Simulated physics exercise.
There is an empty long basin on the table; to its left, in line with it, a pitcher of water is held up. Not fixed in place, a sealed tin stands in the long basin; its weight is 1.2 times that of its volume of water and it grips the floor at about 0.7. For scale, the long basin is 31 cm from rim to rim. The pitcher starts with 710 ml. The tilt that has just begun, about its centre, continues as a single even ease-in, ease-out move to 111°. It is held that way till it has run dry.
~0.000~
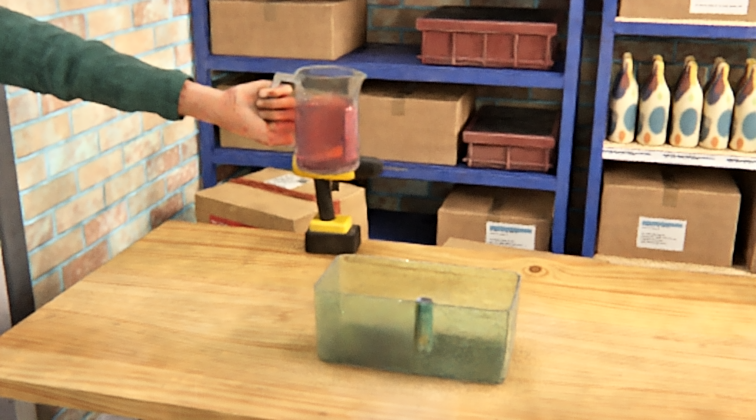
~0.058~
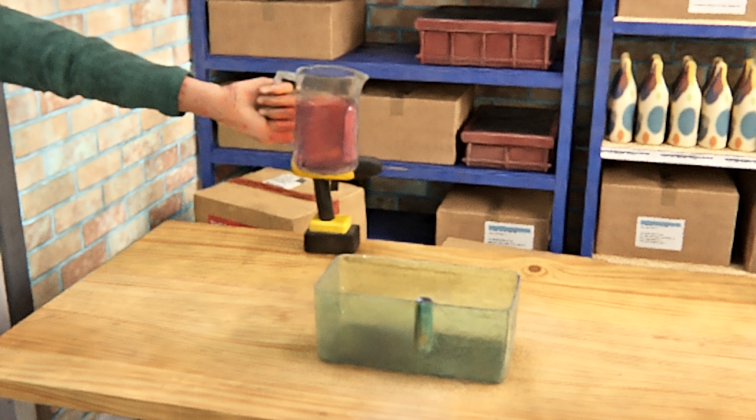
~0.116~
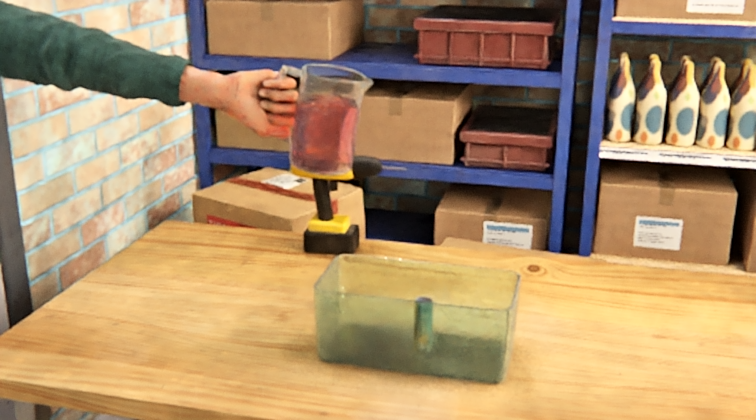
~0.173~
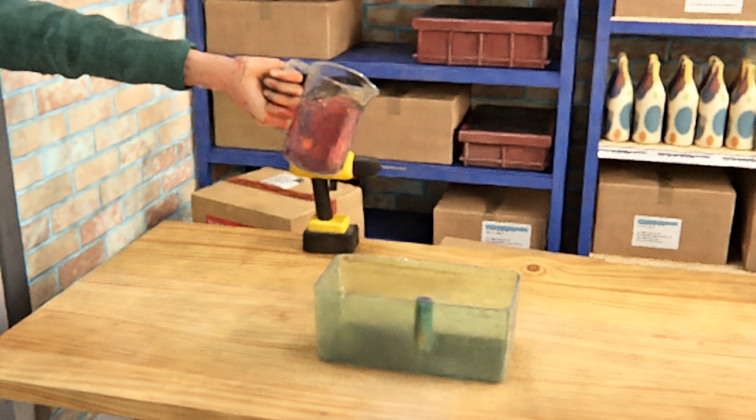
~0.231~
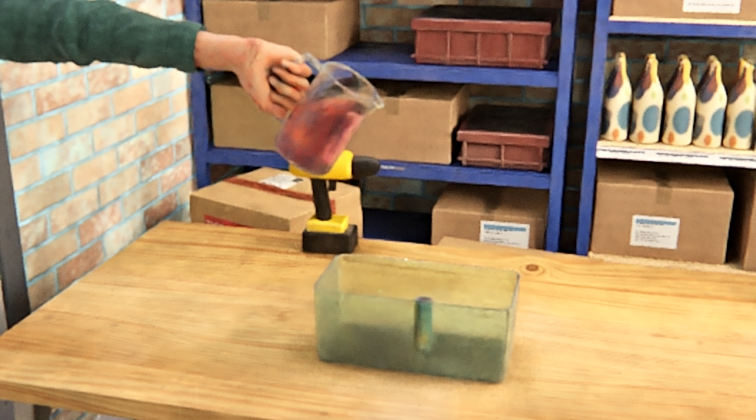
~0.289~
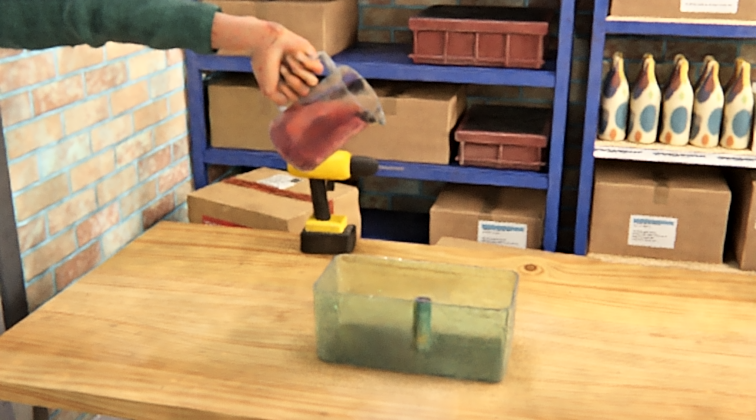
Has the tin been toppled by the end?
No: It is left on its base.
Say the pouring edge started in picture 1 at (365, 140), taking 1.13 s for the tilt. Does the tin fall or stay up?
Result: Tin tipped over.
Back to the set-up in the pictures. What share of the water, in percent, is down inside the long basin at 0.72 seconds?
Reading: Approx. 44 %.
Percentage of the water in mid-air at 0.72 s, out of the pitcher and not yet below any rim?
Near 36 per cent, I'd say.
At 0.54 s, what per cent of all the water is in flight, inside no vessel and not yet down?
Some 32 per cent.
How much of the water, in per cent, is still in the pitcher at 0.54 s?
Around 66 percent.
By 0.54 s the tilt is 106° and 66 per cent is still to pour; the tin stands where it began.
By 0.72 s the tilt is 111° and 20 per cent is still to pour; the tin stands where it began.
By 0.91 s the tilt is 111° and 3 per cent is still to pour; the tin stands where it began.
By 1.12 s the tilt is 111° and 0 per cent is still to pour; the tin stands where it began.
At rest the tin stands where it began.
